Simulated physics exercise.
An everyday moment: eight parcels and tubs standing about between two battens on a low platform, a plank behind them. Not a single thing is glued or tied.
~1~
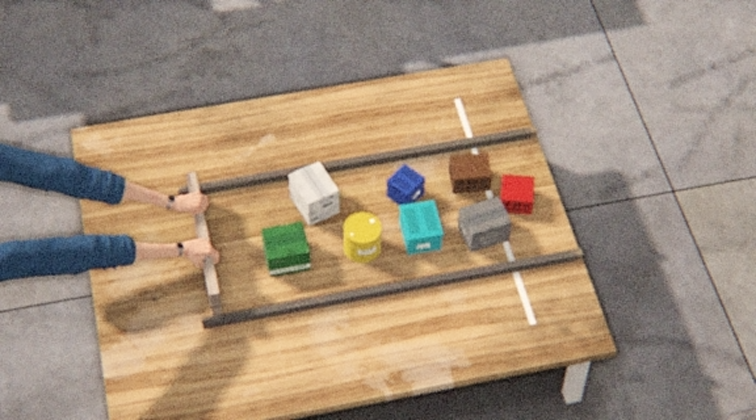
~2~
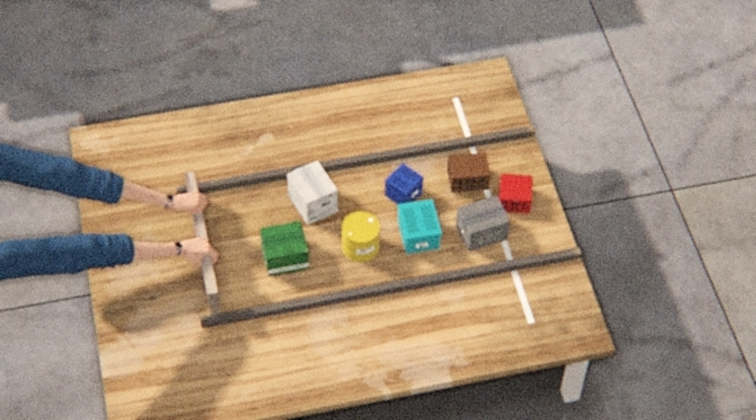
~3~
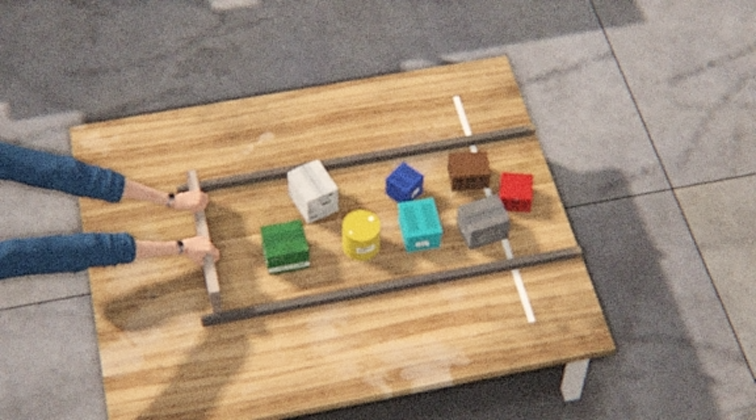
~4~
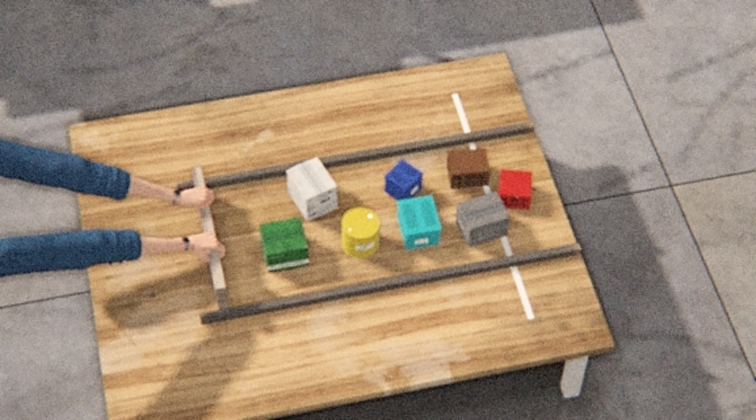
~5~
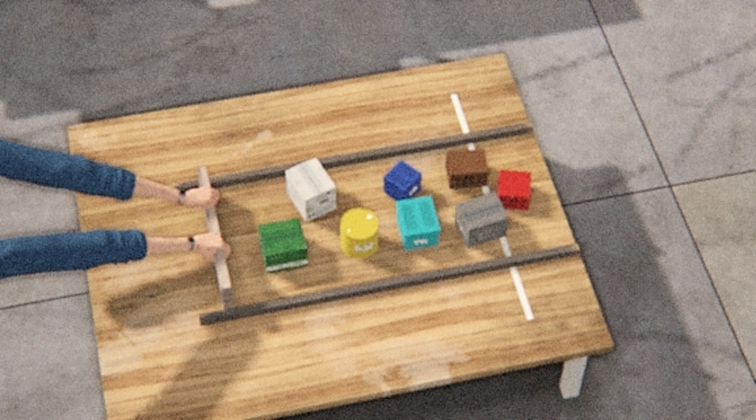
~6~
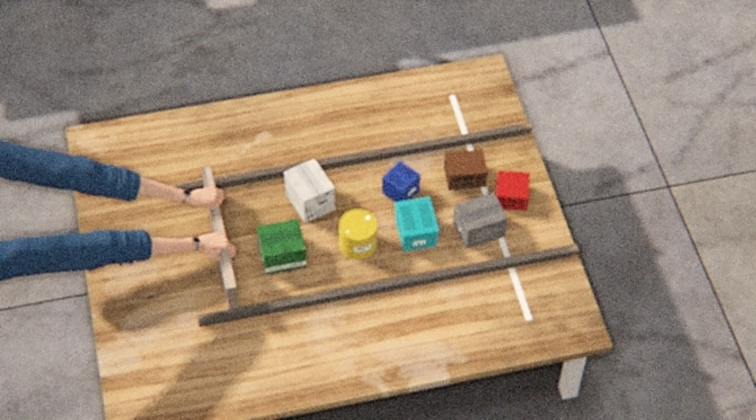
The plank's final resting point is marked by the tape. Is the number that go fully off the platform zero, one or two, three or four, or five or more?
The ones that plunge will number three or four.
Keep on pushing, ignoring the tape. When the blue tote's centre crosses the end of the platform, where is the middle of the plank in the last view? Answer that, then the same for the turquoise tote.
Roughly (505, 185); for the second one, roughly (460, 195).
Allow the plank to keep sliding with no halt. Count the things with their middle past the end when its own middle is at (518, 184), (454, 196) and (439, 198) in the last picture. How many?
Middles past end - pos 1: 6, pos 2: 2, pos 3: 2.
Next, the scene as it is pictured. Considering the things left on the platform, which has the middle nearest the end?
The yellow canister ends up foremost.
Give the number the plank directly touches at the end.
That makes 2.
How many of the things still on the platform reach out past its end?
Looks like 1 of them.
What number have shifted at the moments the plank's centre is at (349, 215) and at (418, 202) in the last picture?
5 and 8.
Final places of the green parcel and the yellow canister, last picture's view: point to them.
The green parcel at (515, 205), the yellow canister at (553, 199).
Soon after, none off yet; red crate at rest near (513, 191); brown crate at rest near (466, 170); grey parcel at rest near (480, 221).
After that, none off yet; red crate at rest near (513, 191); brown crate at rest near (466, 170); grey parcel displaced about its own width near (514, 218).
And then, none off yet; red crate tilting a little near (558, 177); brown crate displaced about its own width near (508, 161); grey parcel tilting a little near (580, 214).
In the end, the number that fall off is three or four; gone, turquoise tote, grey parcel, brown crate and red crate.
